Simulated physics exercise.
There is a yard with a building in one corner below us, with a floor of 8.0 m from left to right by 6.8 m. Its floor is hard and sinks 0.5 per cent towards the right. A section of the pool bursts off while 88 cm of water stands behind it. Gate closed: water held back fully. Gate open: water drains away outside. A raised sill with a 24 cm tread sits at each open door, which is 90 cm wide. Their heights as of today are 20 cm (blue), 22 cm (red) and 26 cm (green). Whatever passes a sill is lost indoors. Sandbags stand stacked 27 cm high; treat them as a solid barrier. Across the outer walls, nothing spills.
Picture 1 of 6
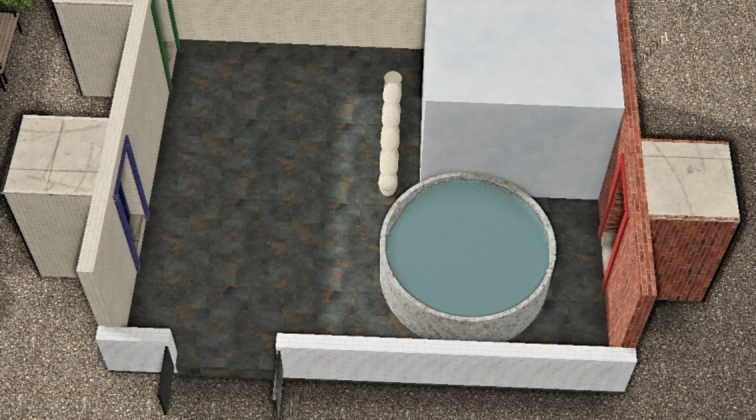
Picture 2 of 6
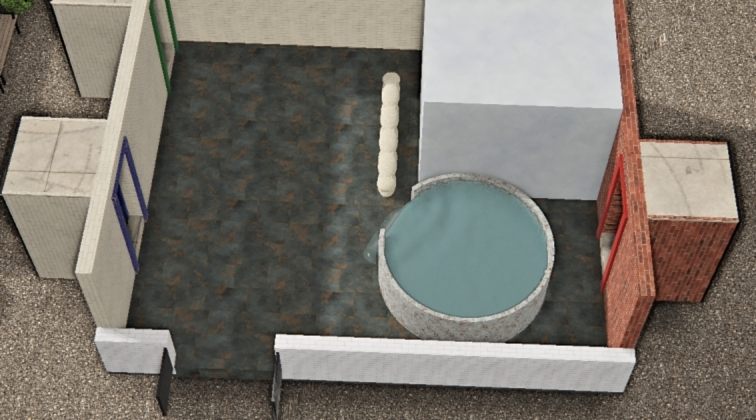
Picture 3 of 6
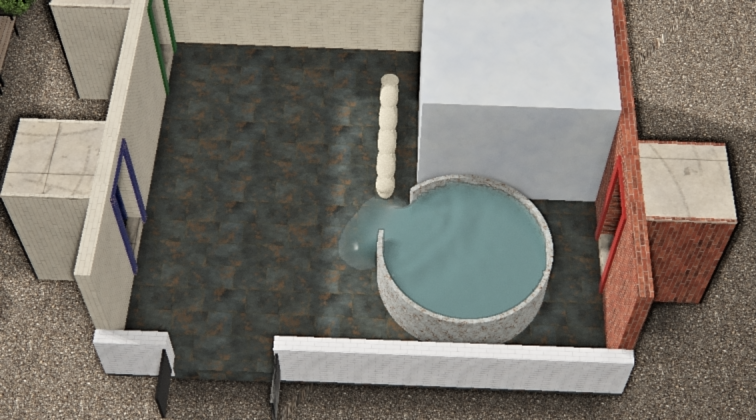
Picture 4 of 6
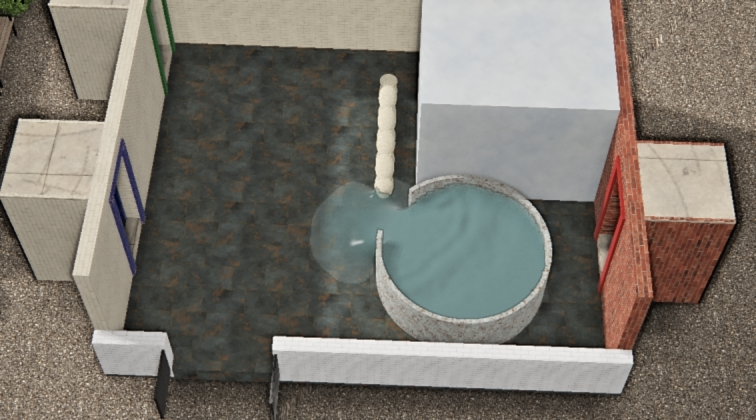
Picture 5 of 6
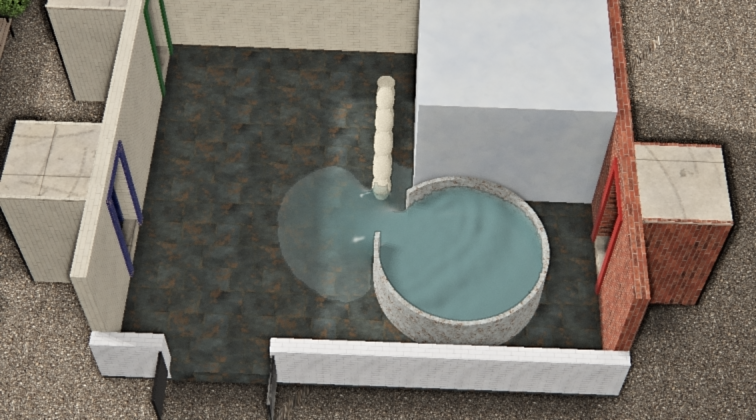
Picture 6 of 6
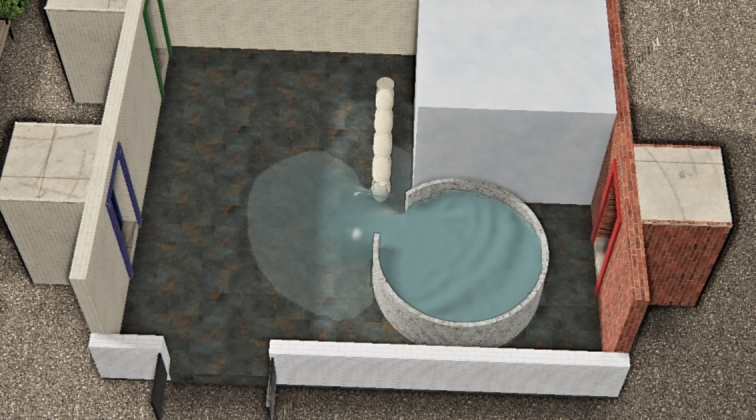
A round pool breaks open on its left side and water spreads across the dark floor.
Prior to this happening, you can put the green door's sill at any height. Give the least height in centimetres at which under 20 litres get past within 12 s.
27 cm.
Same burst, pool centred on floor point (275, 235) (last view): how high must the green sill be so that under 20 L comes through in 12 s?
Then roughly 34 cm.
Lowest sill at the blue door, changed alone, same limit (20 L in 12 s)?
I'd raise blue to close to 19 cm.
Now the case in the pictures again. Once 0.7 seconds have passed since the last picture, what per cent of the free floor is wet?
Around 50 per cent of the floor.
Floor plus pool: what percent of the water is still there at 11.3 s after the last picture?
Something near 88 out of a hundred parts.
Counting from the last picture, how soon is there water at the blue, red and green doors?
Arrival times: Blue 0.8 seconds, red 8.5 seconds, green 1.0 seconds.
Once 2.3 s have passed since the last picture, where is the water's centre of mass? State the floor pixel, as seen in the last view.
(357, 227) or so.
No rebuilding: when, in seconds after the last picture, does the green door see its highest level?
That happens close to 2.8 s on the clock.
Then, 0.7 s after the last picture water covers 50 % of the floor, deepest (48 cm) near (385, 238); it has not reached the green door.
Then, 2.3 s after the last picture water covers 70 % of the floor, deepest (42 cm) near (170, 58); 28 cm at the green door, 3 litres in over its 26 cm sill.
Then, 11.3 s after the last picture water covers 95 % of the floor, deepest (20 cm) near (117, 357); 11 cm at the green door, 25 litres in over its 26 cm sill.
At the green door as built, the water peaked near 34 cm, 2.9 s after the last picture.
With a sill of 23 cm, 39 litres would have come in within the 12 s; with 31 cm, 10 litres. So under 20 litres takes about 27 cm.
